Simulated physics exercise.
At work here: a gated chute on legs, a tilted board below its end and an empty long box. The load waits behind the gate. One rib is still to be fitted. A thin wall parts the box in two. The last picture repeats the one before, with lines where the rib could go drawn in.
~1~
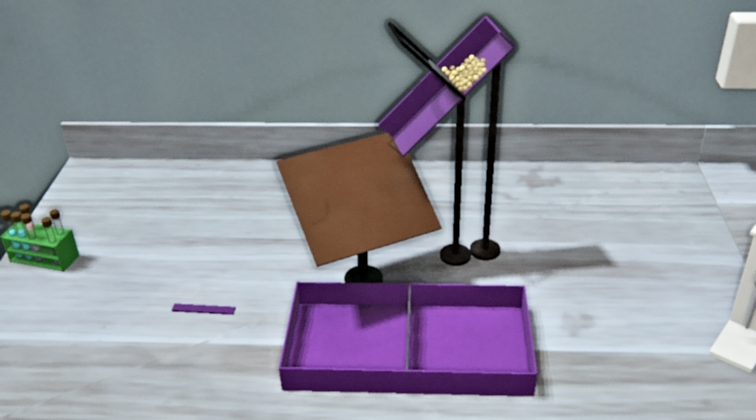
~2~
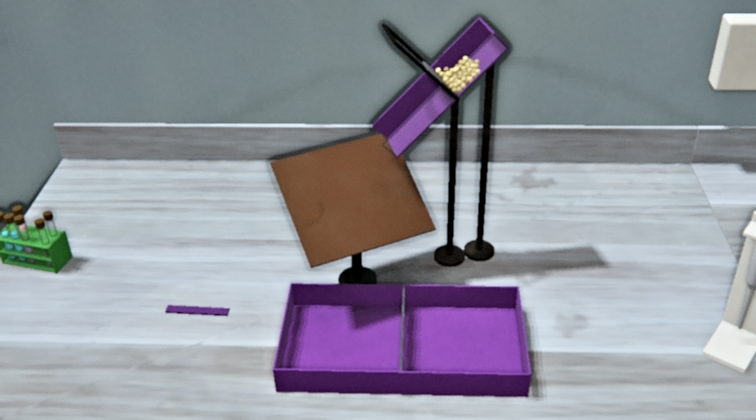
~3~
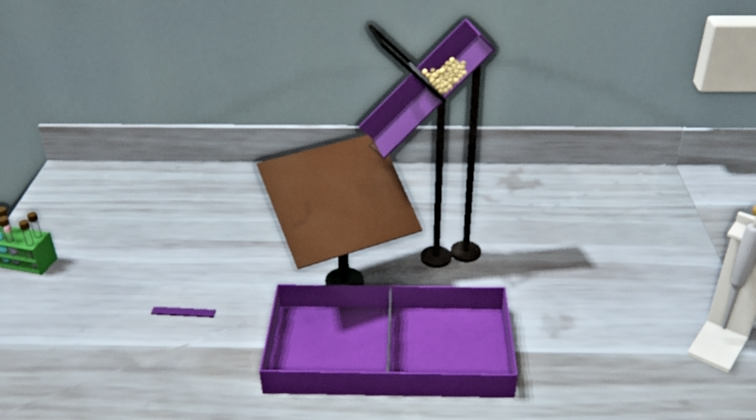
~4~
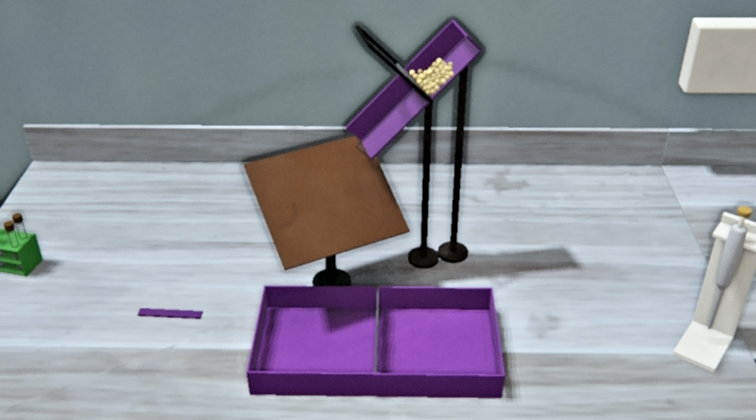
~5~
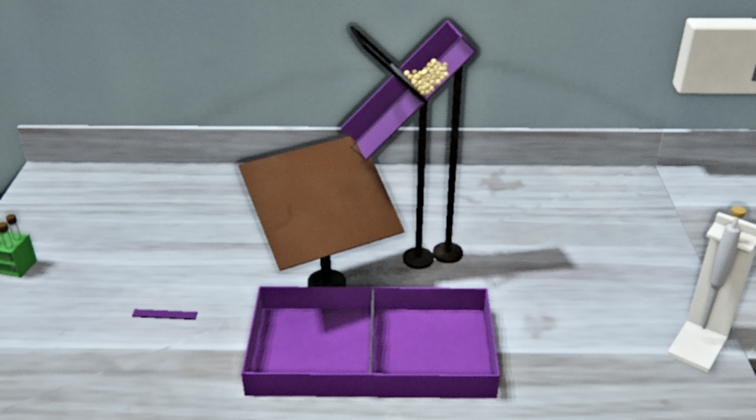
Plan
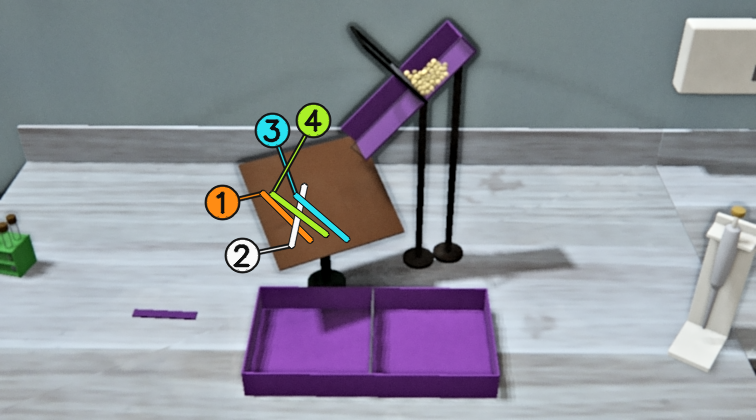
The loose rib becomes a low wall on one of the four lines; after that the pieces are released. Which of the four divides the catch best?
4 beats the others.
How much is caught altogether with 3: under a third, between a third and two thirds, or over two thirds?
Over two thirds.
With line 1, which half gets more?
The left half.
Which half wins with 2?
More lands on the left.
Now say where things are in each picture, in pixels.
The first frame shows load behind the gate near (465, 77), soya beans; lip of the chute near (398, 147), sloping fairly steeply.
The second frame shows middle of the board near (354, 196), tilted fairly steeply; middle of its low edge near (376, 248); of its high edge near (333, 146).
The third frame shows front corners of the box near (260, 371) and (517, 375); front end of its middle wall near (388, 373); gate still shut near (418, 73).
The fourth frame shows middle of the load near (433, 81); lip near (366, 150).
The fifth frame shows middle of the load near (427, 81); lip near (361, 150).
On the marked copy, line 1 from (262, 193) to (310, 240); line 2 from (304, 186) to (291, 245); line 3 from (296, 195) to (346, 239); line 4 from (272, 194) to (326, 234).
With 1, of what is caught, the bulk in the left half, a small share in the right.
With 2, of what is caught, the bulk in the left half, a small share in the right.
With 3, of what is caught, none at all in the left half, the whole lot in the right.
With 4, of what is caught, close to half in the left half, close to half in the right.
